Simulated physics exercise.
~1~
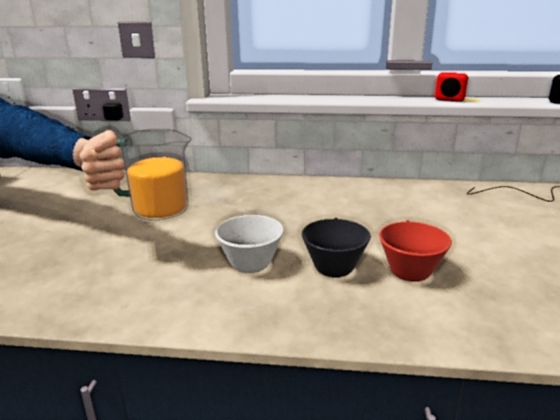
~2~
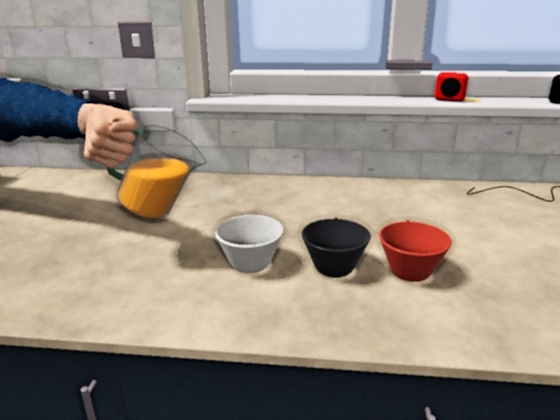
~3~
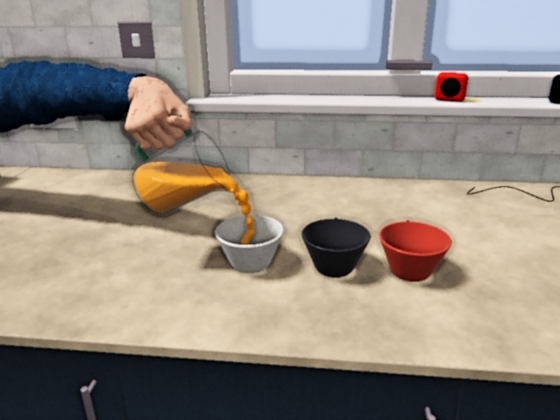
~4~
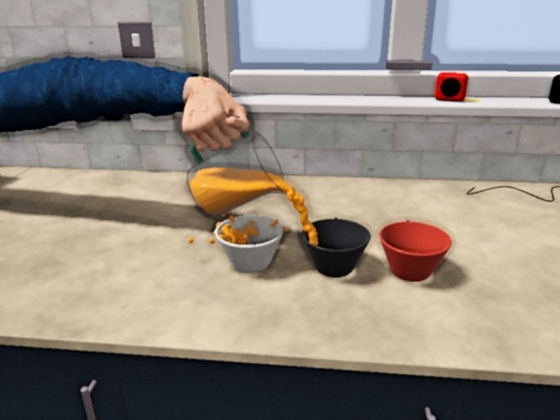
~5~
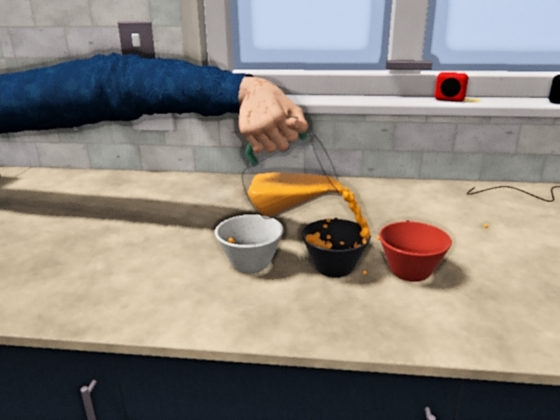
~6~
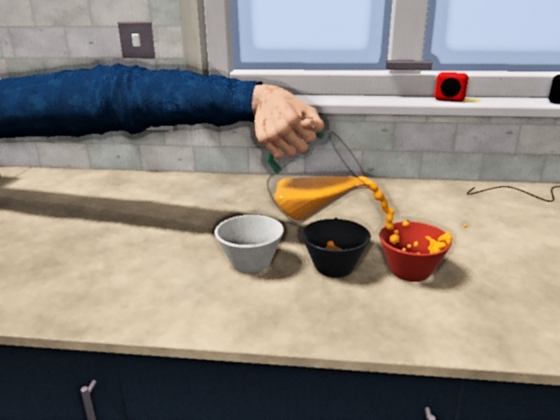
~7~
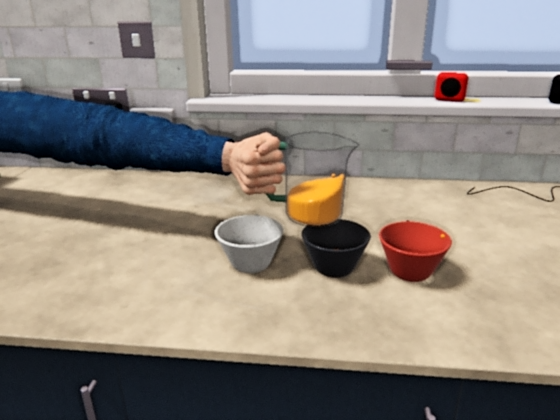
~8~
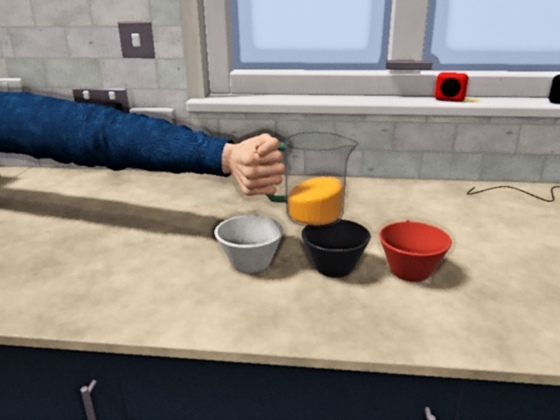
A pale stone kitchen counter is seen from the front and slightly above, with a tiled wall and a window behind. White, black and red cups stand in a row from left to right, and a hand in a blue sleeve holds a clear jug of orange juice at the left. The hand tips the jug and pours into the white cup, then sweeps right, pouring over the black cup and the red one as drops scatter. Finally it levels the jug, which still holds juice, and keeps it above the black cup.
